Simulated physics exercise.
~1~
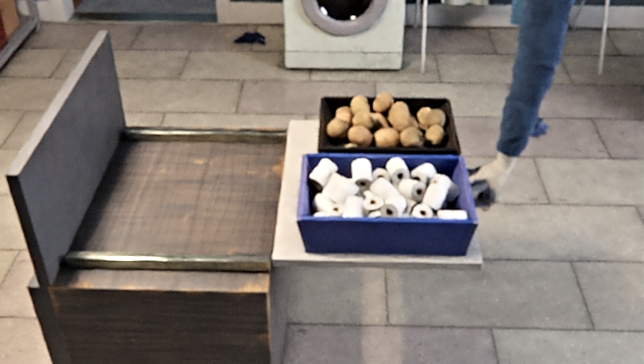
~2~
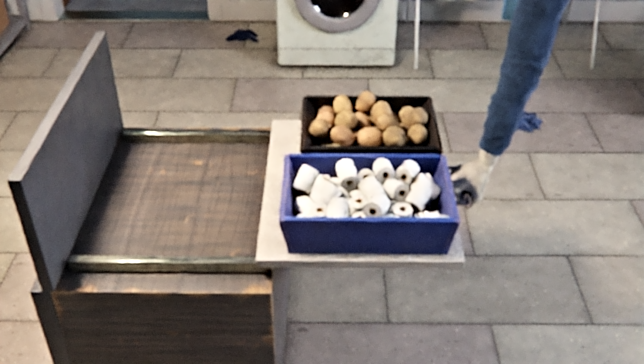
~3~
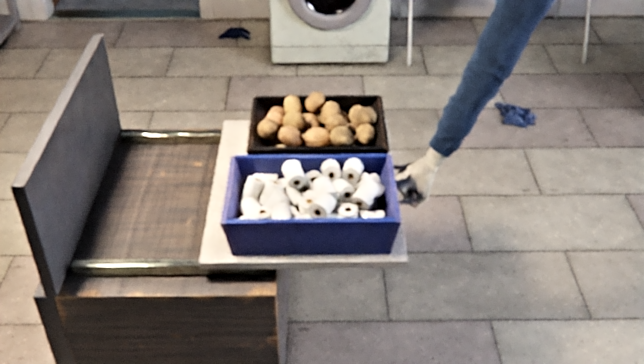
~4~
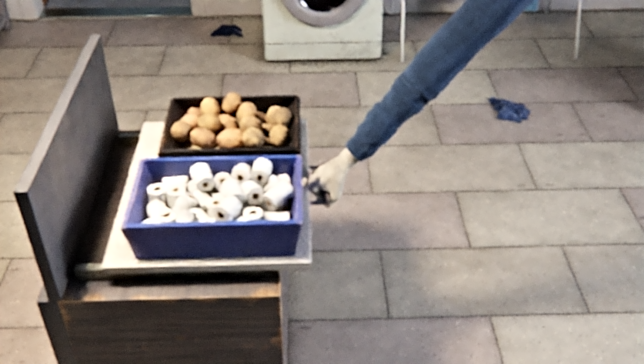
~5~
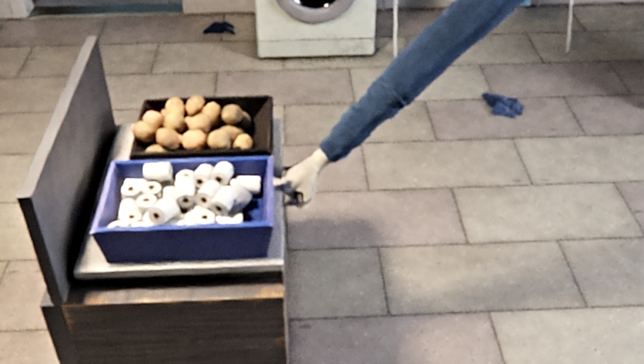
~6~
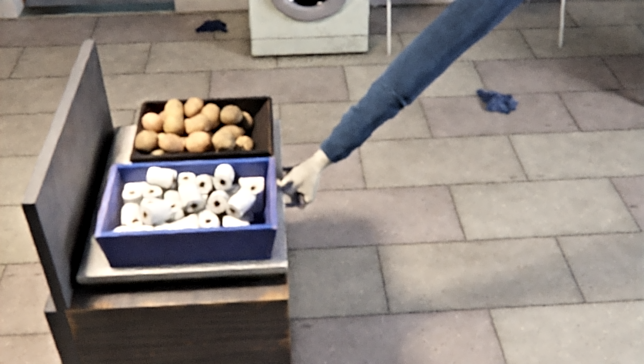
The clip opens on a low wooden unit with an upright panel at its left end and a shelf pulled out to the right, holding a black tray of potatoes behind a blue tray of white paper rolls. A hand at the end of a blue-sleeved arm grips the shelf's right edge and begins pushing it left. The shelf slides faster along its runners, carrying both trays toward the panel. It then stops abruptly over the base, and the load shifts about. At the end, the hand remains at the edge, with potatoes and rolls still in their trays.
